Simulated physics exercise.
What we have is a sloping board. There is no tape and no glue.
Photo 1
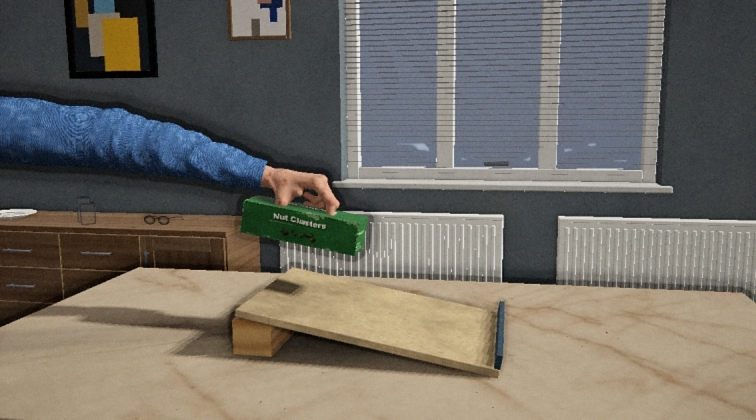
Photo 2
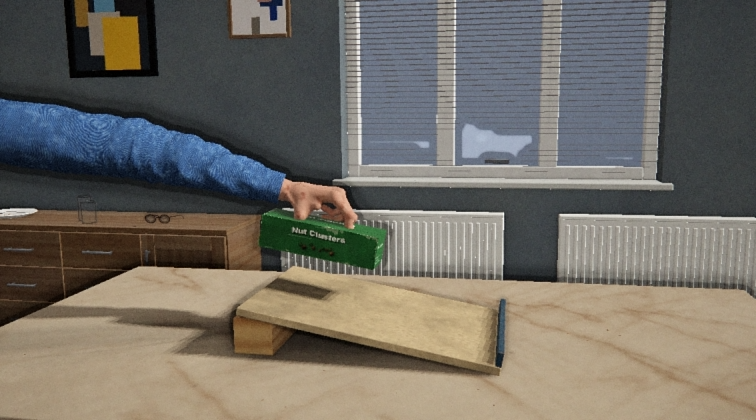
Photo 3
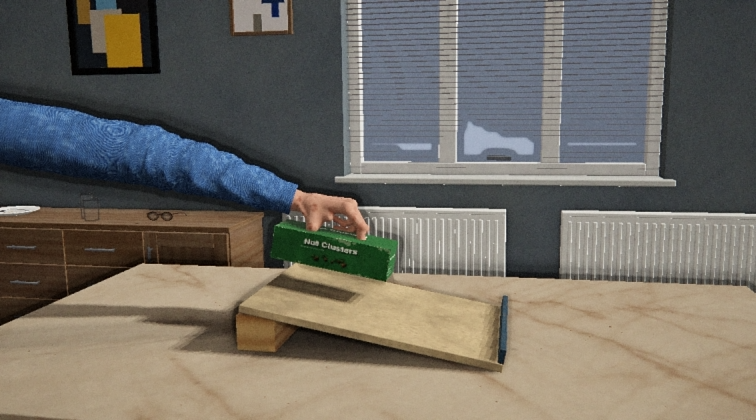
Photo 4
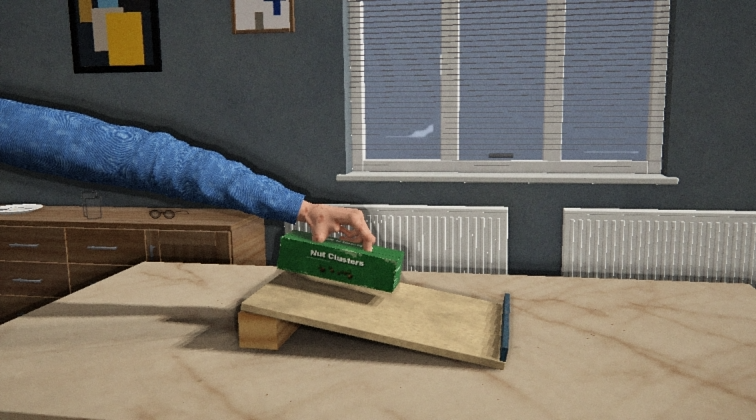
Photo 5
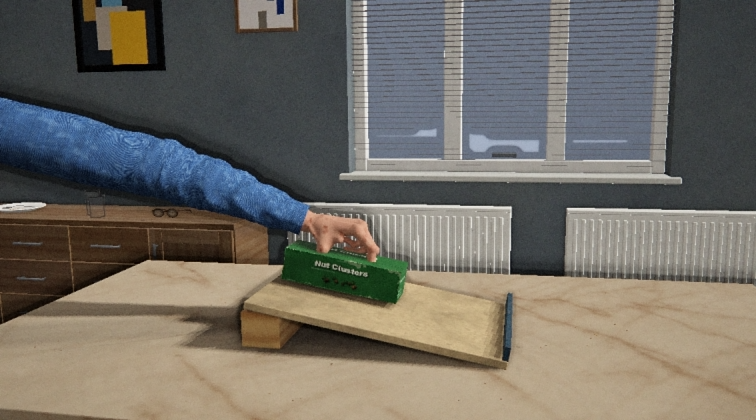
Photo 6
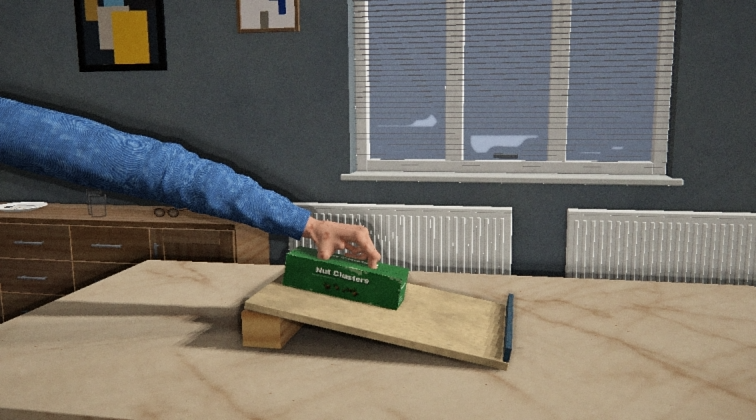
A hand lowers a green carton rightward onto a sloping board and keeps hold of it.
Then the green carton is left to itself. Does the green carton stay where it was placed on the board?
Yes - fails to move.
Then, 0.20 s after the last picture, nothing has stirred.
Then, 0.50 s after the last picture, green carton resting near (346, 277).
At rest, it is in place. Seen from the same camera at the end, green carton near (347, 277). The green carton remains at rest.
